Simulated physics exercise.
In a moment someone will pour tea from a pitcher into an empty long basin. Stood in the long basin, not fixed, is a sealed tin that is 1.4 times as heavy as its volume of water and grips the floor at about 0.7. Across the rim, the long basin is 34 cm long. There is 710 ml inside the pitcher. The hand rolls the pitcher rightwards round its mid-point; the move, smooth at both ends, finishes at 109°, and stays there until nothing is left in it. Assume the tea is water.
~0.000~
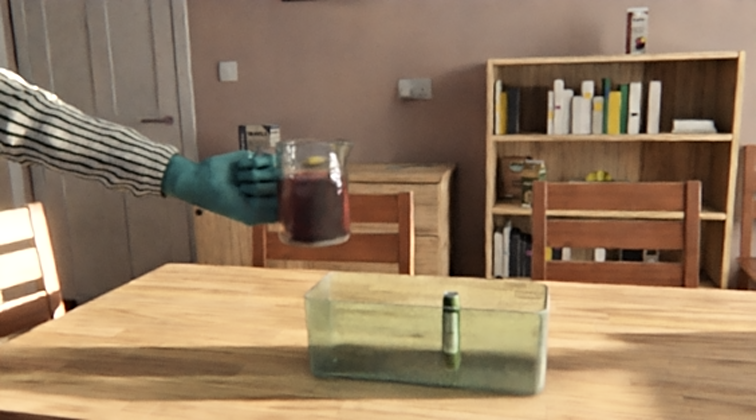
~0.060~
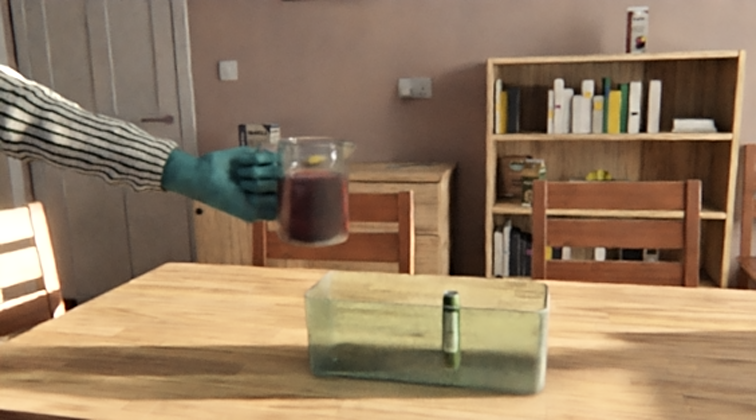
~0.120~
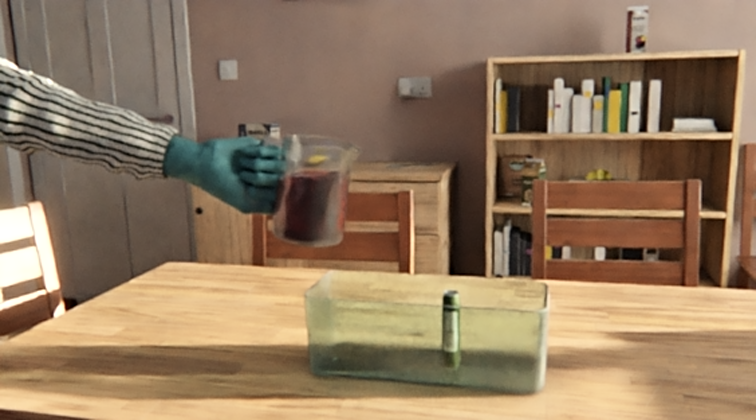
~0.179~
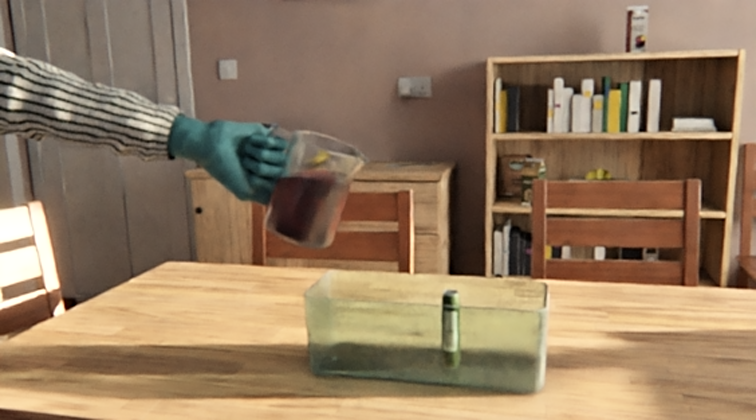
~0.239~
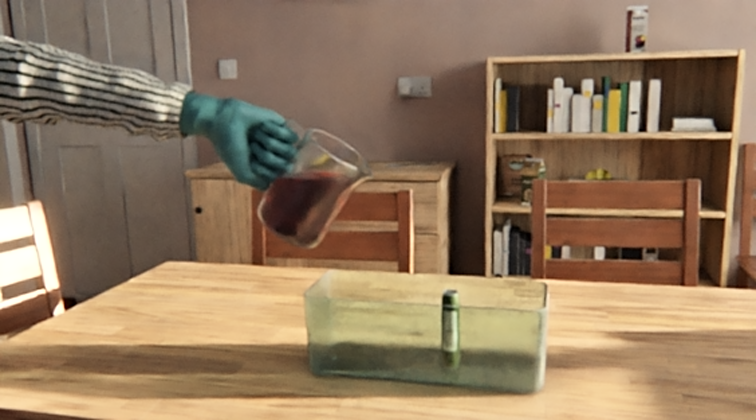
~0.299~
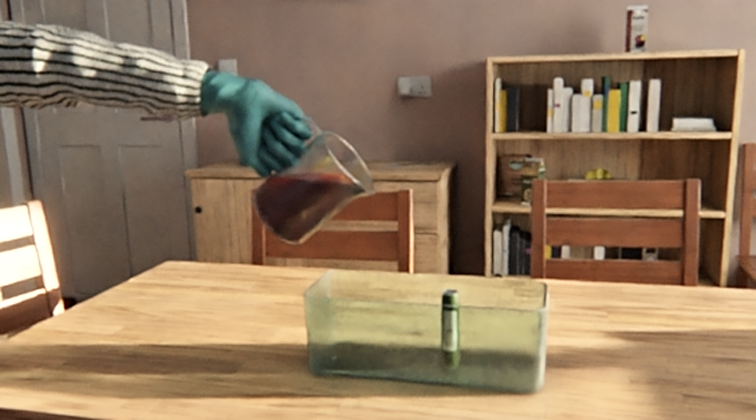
Teal-gloved hand tilting a glass pitcher of dark red liquid rightwards above a long clear basin holding a small green tin.
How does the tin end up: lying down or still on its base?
It ends up still on its base.
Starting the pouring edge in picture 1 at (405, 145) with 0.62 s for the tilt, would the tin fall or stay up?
Then it tips over.
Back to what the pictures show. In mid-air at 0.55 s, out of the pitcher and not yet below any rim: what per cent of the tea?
It comes to about 24 percent.
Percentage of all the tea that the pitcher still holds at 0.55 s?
Still held: Roughly 64 % of the total.
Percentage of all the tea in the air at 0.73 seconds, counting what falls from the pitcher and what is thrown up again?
I'd put it at about 18 per cent of the liquid.
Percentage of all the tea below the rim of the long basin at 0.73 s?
Near 62 per cent of the total.
By 0.55 s the tilt is 105° and 65 per cent is still to pour; the tin stands where it began.
By 0.73 s the tilt is 109° and 20 per cent is still to pour; the tin stands where it began.
By 0.92 s the tilt is 109° and 4 per cent is still to pour; the tin stands where it began.
By 1.12 s the tilt is 109° and 0 per cent is still to pour; the tin stands where it began.
At rest the tin stands where it began.
